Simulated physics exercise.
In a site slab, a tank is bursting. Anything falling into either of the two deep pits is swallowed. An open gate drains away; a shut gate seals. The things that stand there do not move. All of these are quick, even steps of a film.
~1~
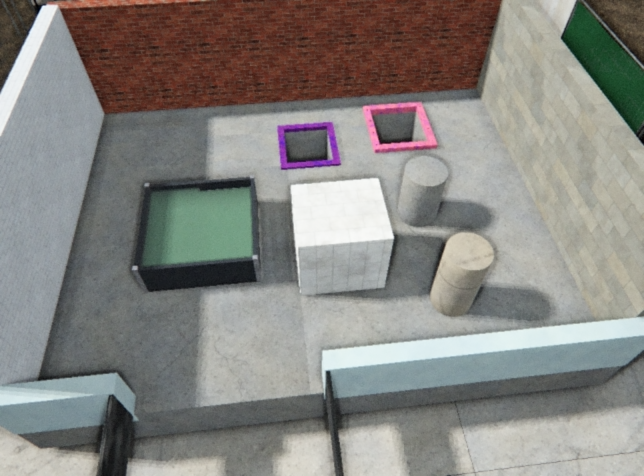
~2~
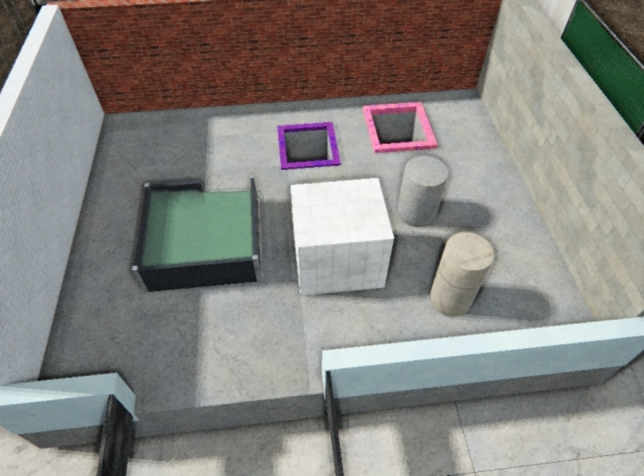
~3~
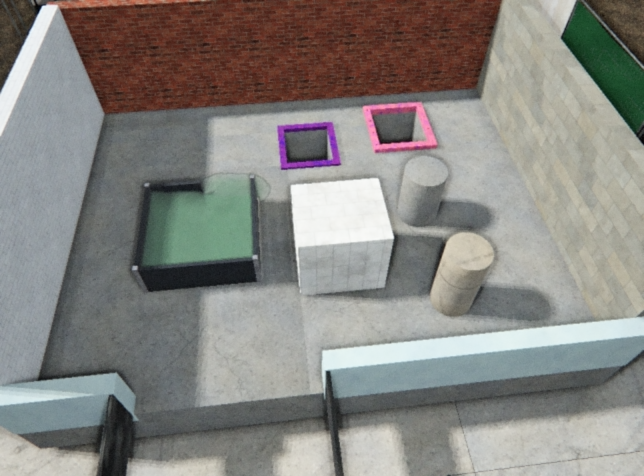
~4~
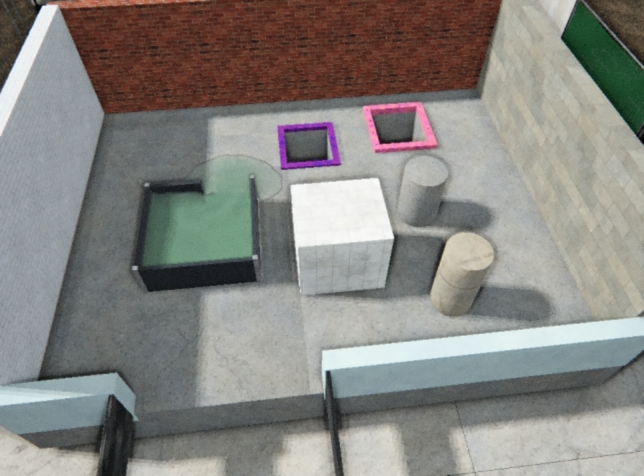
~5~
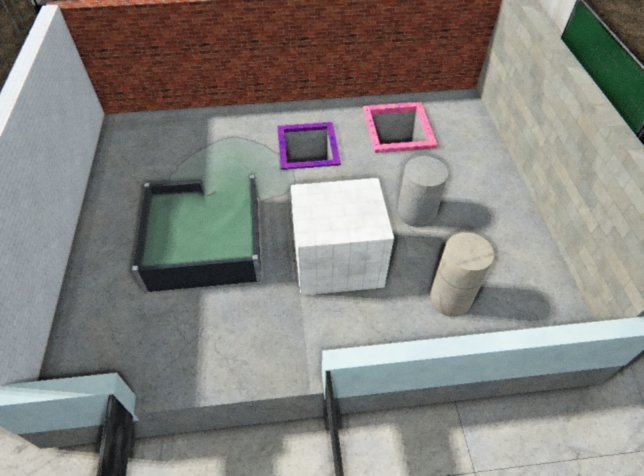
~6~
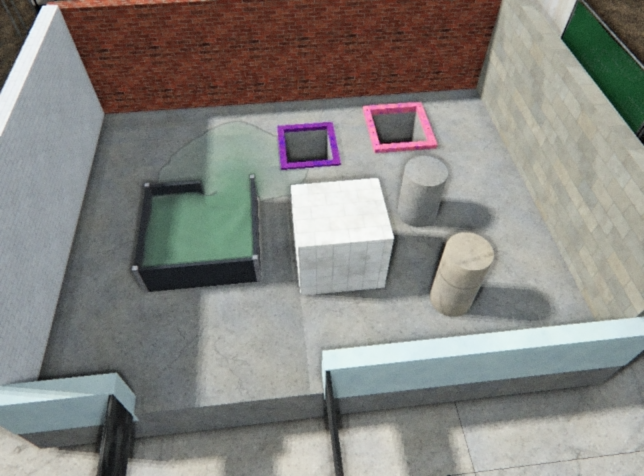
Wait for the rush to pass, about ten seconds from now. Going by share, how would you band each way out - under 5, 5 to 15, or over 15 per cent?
In the end the gate gets hardly any of it - below five per cent, the purple pit gets a middling share of it - five to fifteen per cent, the pink pit gets hardly any of it - below five per cent.
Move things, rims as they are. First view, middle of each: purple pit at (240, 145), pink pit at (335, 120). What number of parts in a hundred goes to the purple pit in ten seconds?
Share for the purple pit: 40 percent.
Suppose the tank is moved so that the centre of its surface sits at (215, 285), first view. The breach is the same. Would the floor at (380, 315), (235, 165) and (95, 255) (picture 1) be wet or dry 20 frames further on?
Taking them as they were asked, they come out bone dry, soaked, bone dry.
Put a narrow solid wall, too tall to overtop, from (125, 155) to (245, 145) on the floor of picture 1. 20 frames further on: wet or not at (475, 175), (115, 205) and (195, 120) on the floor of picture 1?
Result, listed order: Spot 1 kept clear of the flood, spot 2 reached by the flood, spot 3 reached by the flood.
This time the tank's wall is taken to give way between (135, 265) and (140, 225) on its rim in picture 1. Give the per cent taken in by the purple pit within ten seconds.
The purple pit gets 0 per cent.
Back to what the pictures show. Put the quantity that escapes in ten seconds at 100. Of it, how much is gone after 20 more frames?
Estimated share: Close to 75 %.
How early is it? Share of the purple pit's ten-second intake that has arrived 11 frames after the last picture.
Something like 55 in a hundred.
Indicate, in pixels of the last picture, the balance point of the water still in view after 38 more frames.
I'd say near (233, 173).
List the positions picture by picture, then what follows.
The open tank at (199, 223) is whole and still, in the first picture.
Water pours out on the open tank's far side and has run to (257, 194), in the second picture.
The front is at (215, 177), out from the gap on the open tank's far side, in the third picture.
Water pours out on the open tank's far side and has run to (223, 158), in the fourth picture.
Water pours out on the open tank's far side and has run to (236, 140), in the fifth picture.
Water pours out on the open tank's far side and has run to (242, 126), in the sixth picture.
A moment on, water covers 15 % of the floor; the gate 0 %, the purple pit 1 %, the pink pit 0 %.
Next, water covers 20 % of the floor; the gate 0 %, the purple pit 4 %, the pink pit 0 %.
Then, water covers 25 % of the floor; the gate 0 %, the purple pit 6 %, the pink pit 0 %.
Later, water covers 50 % of the floor; the gate 0 %, the purple pit 8 %, the pink pit 0 %.
In the end, water covers 70 % of the floor; the gate 1 %, the purple pit 8 %, the pink pit 0 %.
